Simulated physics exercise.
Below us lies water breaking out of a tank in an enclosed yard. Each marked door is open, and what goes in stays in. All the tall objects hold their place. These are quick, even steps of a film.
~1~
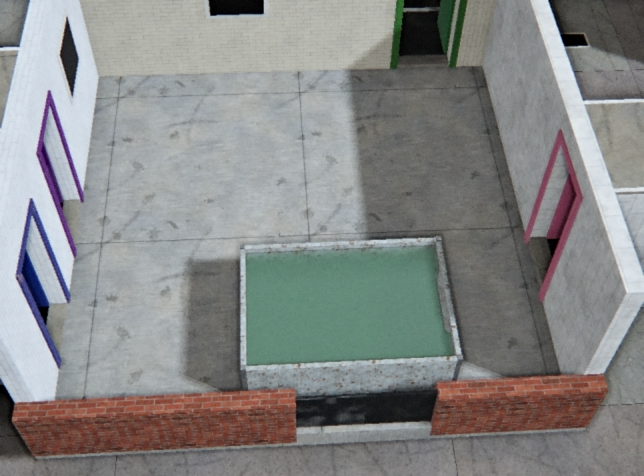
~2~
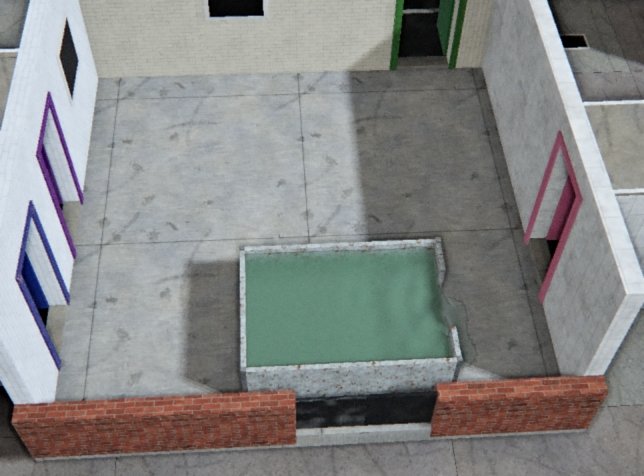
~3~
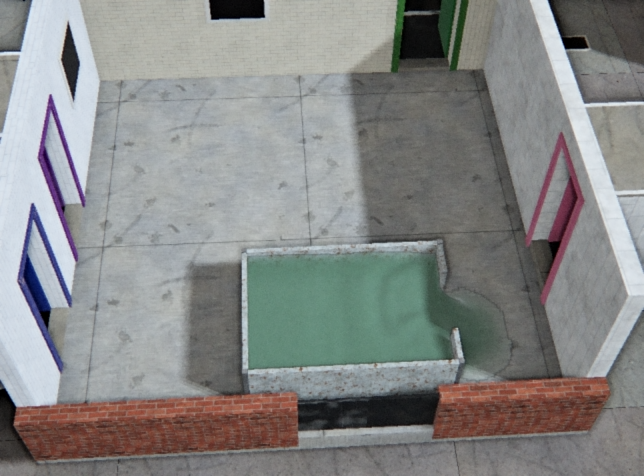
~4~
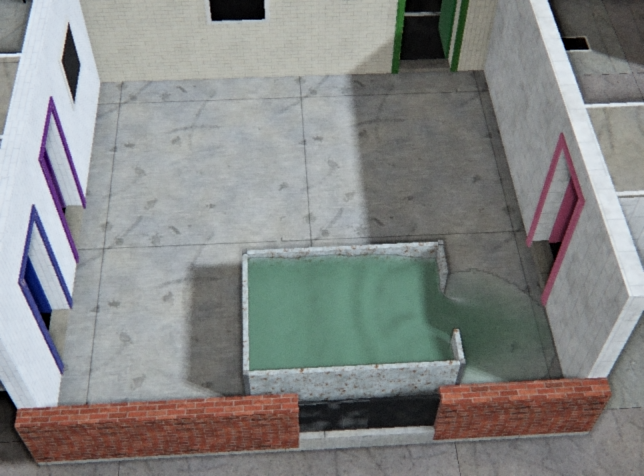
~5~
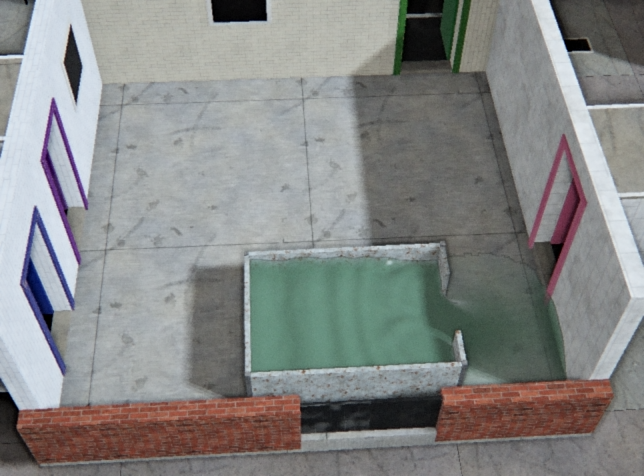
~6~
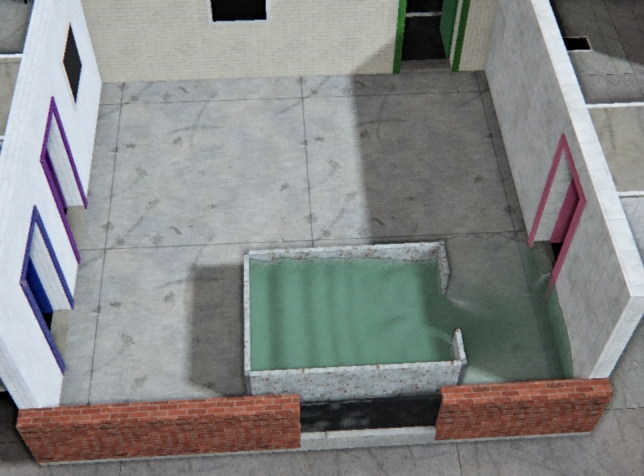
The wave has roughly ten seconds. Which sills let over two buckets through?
One by one: The purple door stays under that; the green door takes more than that; the pink door takes more than that; the blue door takes more than that.
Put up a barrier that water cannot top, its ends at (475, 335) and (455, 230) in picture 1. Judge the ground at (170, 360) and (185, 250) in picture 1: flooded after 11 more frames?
In turn: Clear, not flooded.
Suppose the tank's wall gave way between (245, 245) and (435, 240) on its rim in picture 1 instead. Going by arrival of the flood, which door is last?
It is the one in blue.
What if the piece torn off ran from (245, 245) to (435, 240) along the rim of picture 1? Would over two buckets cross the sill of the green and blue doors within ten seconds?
In short: Green door floods; blue door passes that mark.
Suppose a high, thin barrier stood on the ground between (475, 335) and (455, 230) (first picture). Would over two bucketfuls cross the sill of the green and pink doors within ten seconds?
Then: Green is over; pink stays under.
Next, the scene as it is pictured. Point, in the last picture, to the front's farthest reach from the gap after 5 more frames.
Roughly at (503, 150).
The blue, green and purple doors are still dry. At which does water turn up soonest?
First comes the green-painted one.
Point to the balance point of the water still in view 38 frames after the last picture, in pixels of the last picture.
At about (365, 267).
A moment on, water covers 15 % of the floor; the purple door not reached, the green door not reached, the pink door over two buckets in, the blue door not reached.
Next, water covers 25 % of the floor; the purple door not reached, the green door not reached, the pink door far over two buckets in, the blue door not reached.
Then, water covers 45 % of the floor; the purple door not reached, the green door over two buckets in, the pink door far over two buckets in, the blue door not reached.
Later, water covers 75 % of the floor; the purple door wet at the sill, nothing in, the green door far over two buckets in, the pink door far over two buckets in, the blue door over two buckets in.
In the end, water covers 95 % of the floor; the purple door wet at the sill, nothing in, the green door far over two buckets in, the pink door far over two buckets in, the blue door over two buckets in.
